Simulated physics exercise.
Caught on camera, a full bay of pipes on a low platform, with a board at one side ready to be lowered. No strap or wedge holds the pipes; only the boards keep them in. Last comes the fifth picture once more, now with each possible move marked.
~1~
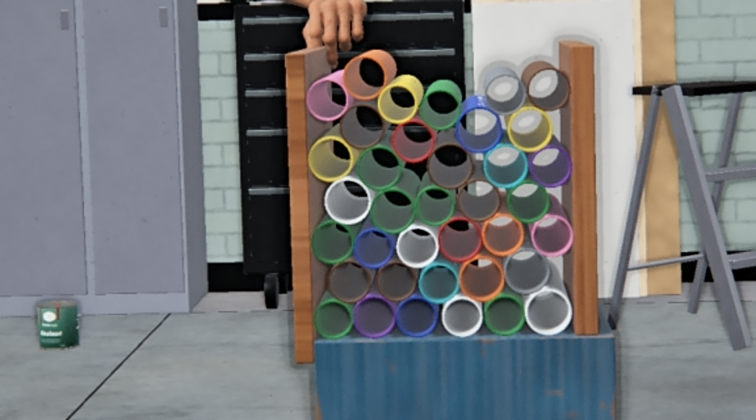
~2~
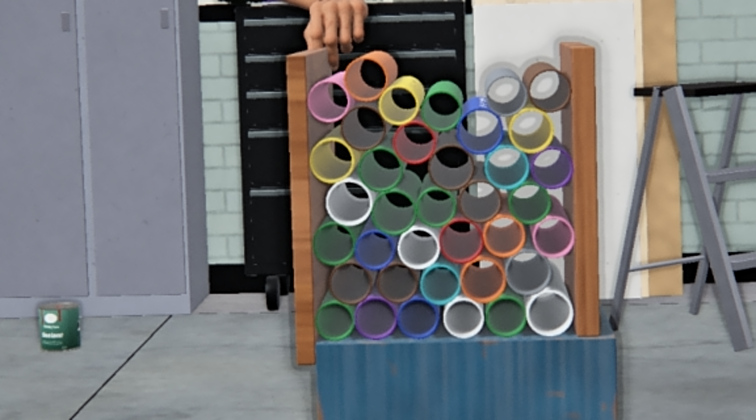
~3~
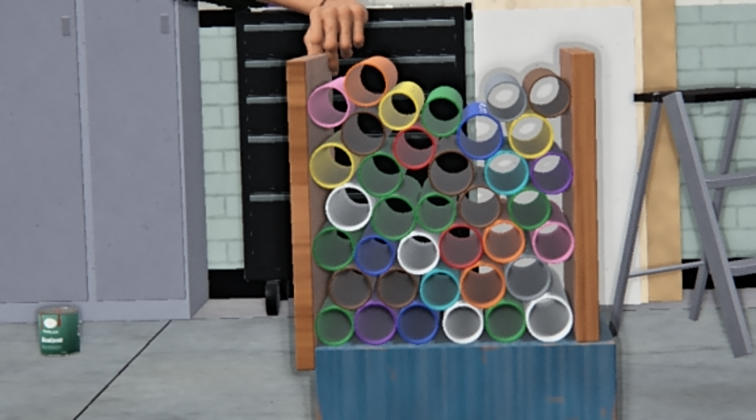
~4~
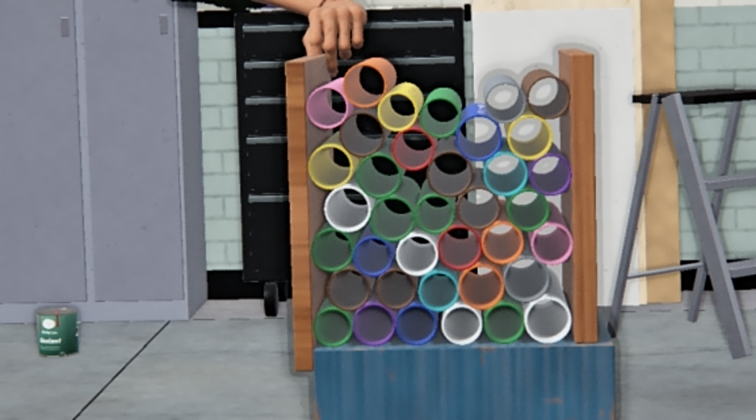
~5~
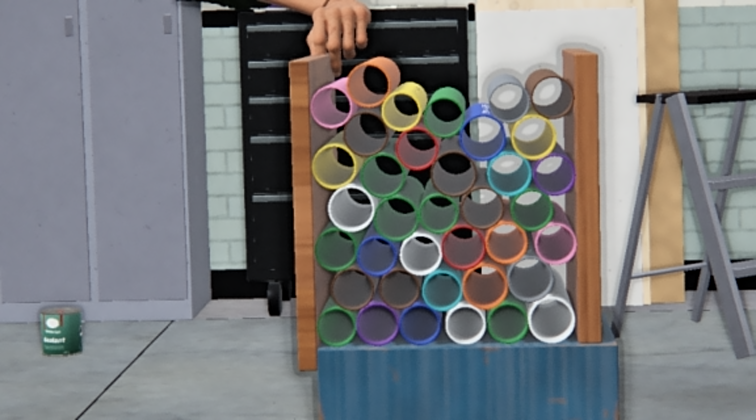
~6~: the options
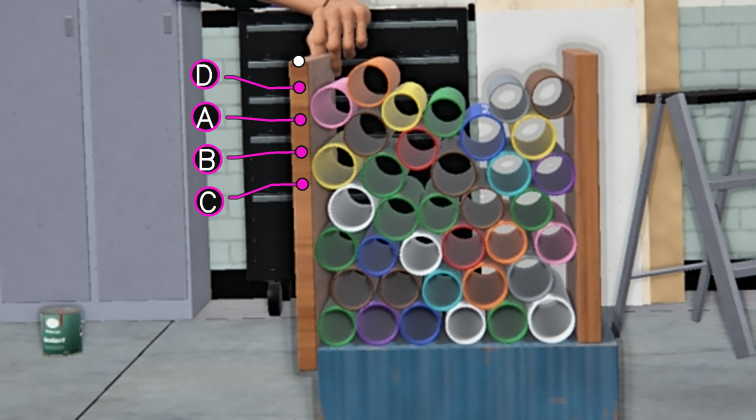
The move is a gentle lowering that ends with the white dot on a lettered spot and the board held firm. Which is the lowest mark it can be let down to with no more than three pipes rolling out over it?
Slide it to C.
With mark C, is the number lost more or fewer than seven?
Fewer than seven.
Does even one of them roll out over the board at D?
No, at D.
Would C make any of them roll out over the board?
Yes, at C.
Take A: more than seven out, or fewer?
At A, fewer than seven.
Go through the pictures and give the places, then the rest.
A grey pipe (527, 271); an orange pipe (503, 235); a green pipe (529, 203), in the first picture.
A green pipe (530, 204); a brown pipe (451, 168), in the second picture.
A yellow pipe (532, 136); an orange pipe (366, 85), in the third picture.
Side board (314, 201); a green pipe (333, 327), in the fourth picture.
A white pipe (551, 320); a grey pipe (531, 279); an orange pipe (507, 243), in the fifth picture.
On the marked copy, A at (300, 120); B at (301, 152); C at (302, 184); D at (299, 87); the white dot at (299, 61).
Taking C. A third of the way, top of the board (311, 119).
Two thirds of the way, top of the board (313, 182).
When it is over, top of the board (313, 183), two out over the board.
As for the rest, A none out over the board; B two out over the board; D none out over the board.
